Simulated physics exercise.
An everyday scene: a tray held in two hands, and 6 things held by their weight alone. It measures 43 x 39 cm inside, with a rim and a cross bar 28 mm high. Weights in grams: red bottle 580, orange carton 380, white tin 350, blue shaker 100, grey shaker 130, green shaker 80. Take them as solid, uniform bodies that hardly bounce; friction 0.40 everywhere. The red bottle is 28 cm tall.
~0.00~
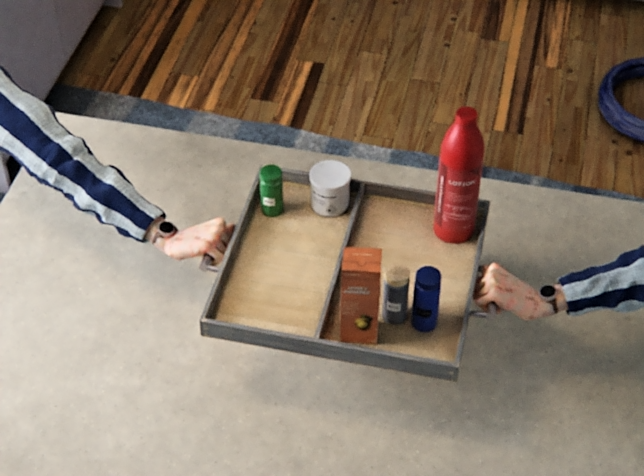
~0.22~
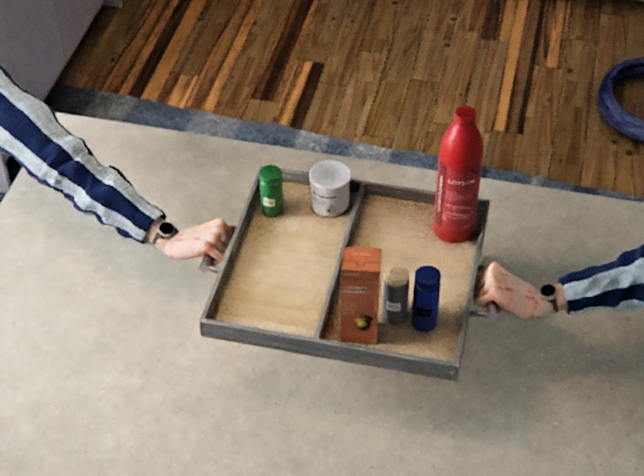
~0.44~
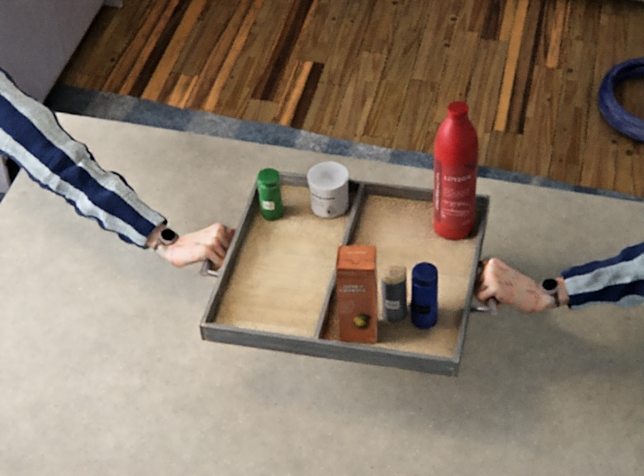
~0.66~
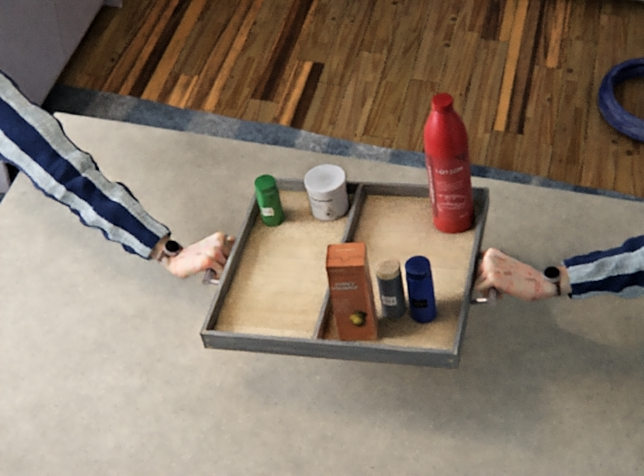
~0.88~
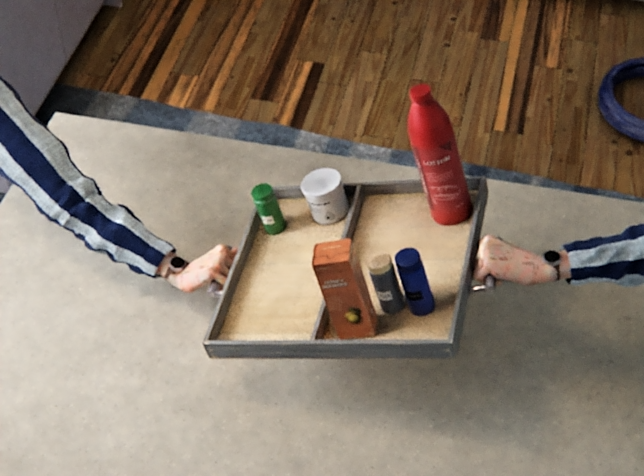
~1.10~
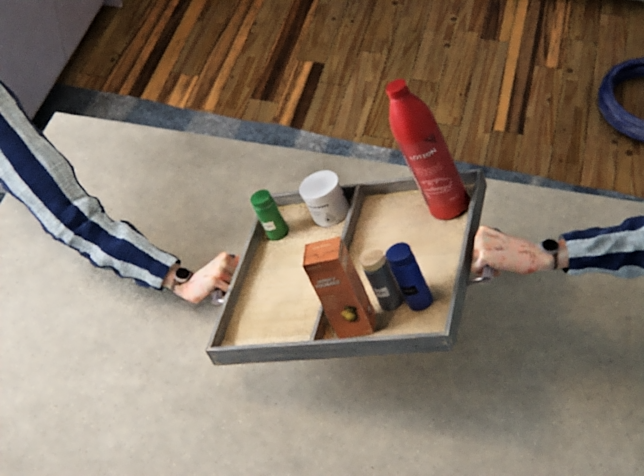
Two hands tilt a tray of containers down to the left, and the red bottle leans left.
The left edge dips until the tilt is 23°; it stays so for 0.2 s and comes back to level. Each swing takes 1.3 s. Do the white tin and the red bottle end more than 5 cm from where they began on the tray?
The white tin ends elsewhere, the red bottle ends elsewhere.
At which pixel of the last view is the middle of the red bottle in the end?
At about (295, 216).
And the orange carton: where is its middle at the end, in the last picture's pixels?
At about (263, 303).
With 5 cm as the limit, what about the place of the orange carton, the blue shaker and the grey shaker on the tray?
The orange carton ends elsewhere; the blue shaker gets shifted; the grey shaker leaves its spot.
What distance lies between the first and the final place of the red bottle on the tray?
About 31 cm.
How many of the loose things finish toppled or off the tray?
4 of them.
By 1.40 s, tilt 23°, left edge down; red bottle rocked 56° off its seat near (359, 170); blue shaker rocked 29° off its seat; grey shaker rocked 28° off its seat.
By 1.50 s, tilt 23°, left edge down; red bottle rocked 65° off its seat near (337, 184); white tin 4 cm from its spot near (309, 202); grey shaker rocked 73° off its seat.
By 1.70 s, tilt 23°, left edge down; red bottle on its side near (302, 212); white tin 9 cm from its spot near (284, 206); orange carton on its side.
By 2.30 s, tilt 10°, left edge down; red bottle on its side near (291, 223); white tin 10 cm from its spot near (277, 191); orange carton on its side.
When it is over (4.5 s), lying over on the tray, red bottle, orange carton, blue shaker and grey shaker; not toppled but over 5 cm from the start, white tin; the last one within 5 cm of the start. In the last view, white tin near (278, 180), red bottle near (295, 216).
